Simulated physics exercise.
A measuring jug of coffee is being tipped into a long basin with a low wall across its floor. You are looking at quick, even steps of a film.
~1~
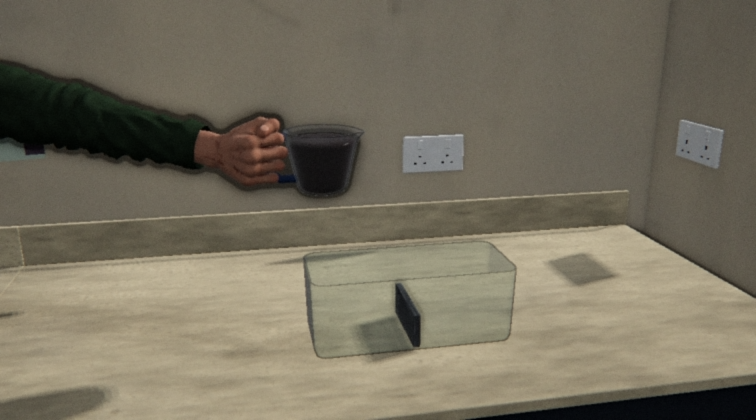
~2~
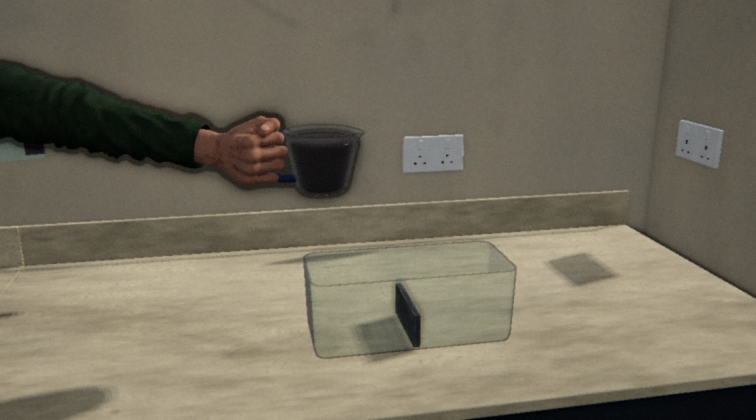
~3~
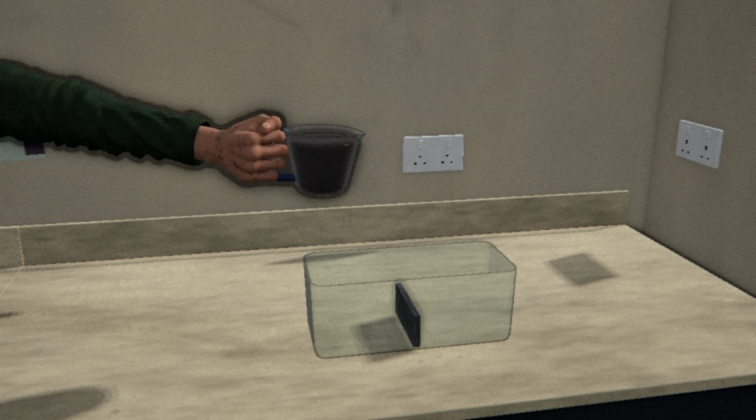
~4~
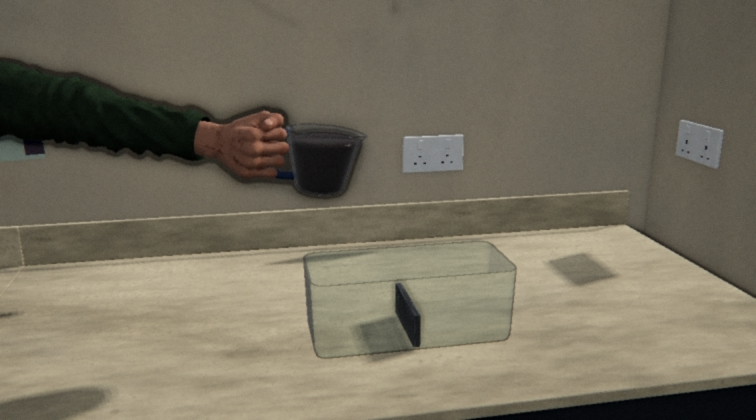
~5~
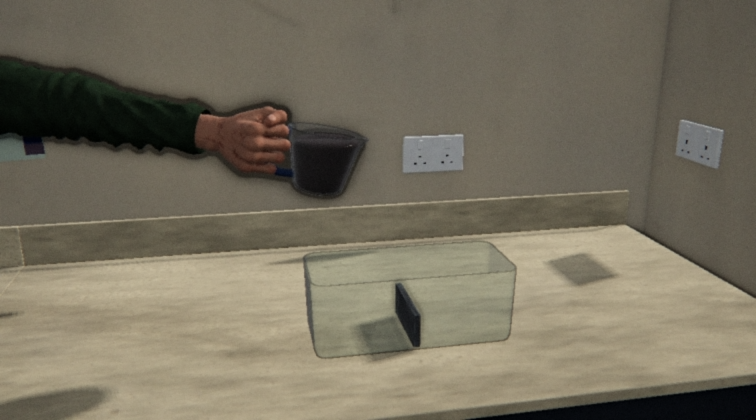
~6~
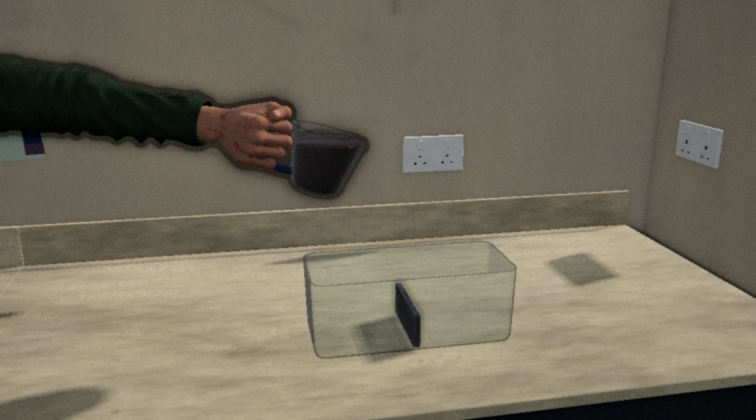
A hand in a dark green sleeve holds a clear jug of dark liquid above a transparent basin with a low dark divider, keeping it nearly upright at first, then gradually tilting it slightly to the right.
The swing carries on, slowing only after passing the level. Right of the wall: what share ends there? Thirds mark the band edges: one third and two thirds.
I would say between a third and two thirds ends up on that side.
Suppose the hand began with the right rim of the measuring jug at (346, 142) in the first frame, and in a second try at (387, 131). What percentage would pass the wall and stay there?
Around 5 percent first, around 85 percent second.
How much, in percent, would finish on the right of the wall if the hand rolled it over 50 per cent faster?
Roughly 35 in a hundred.
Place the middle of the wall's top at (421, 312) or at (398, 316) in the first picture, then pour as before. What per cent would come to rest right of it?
First some 20, then 70 per cent.
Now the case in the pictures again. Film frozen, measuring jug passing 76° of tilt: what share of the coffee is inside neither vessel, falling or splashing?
Roughly 35 per cent.
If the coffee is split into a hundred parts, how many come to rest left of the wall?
Some 55 parts in a hundred.
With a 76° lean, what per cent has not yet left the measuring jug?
Roughly 55 %.
A moment on, the measuring jug is tipped on its side and 55 per cent is still to pour, 2 is left of the wall and 9 right of it.
Next, the measuring jug is tipped right over and 5 per cent is still to pour, 36 is left of the wall and 44 right of it.
Then the measuring jug is tipped right over and 0 per cent is still to pour, 53 is left of the wall and 45 right of it.
Later the measuring jug is tipped right over and 0 per cent is still to pour, 53 is left of the wall and 45 right of it.
At rest 53 per cent lies left of the wall, 45 right of it and 1 outside.
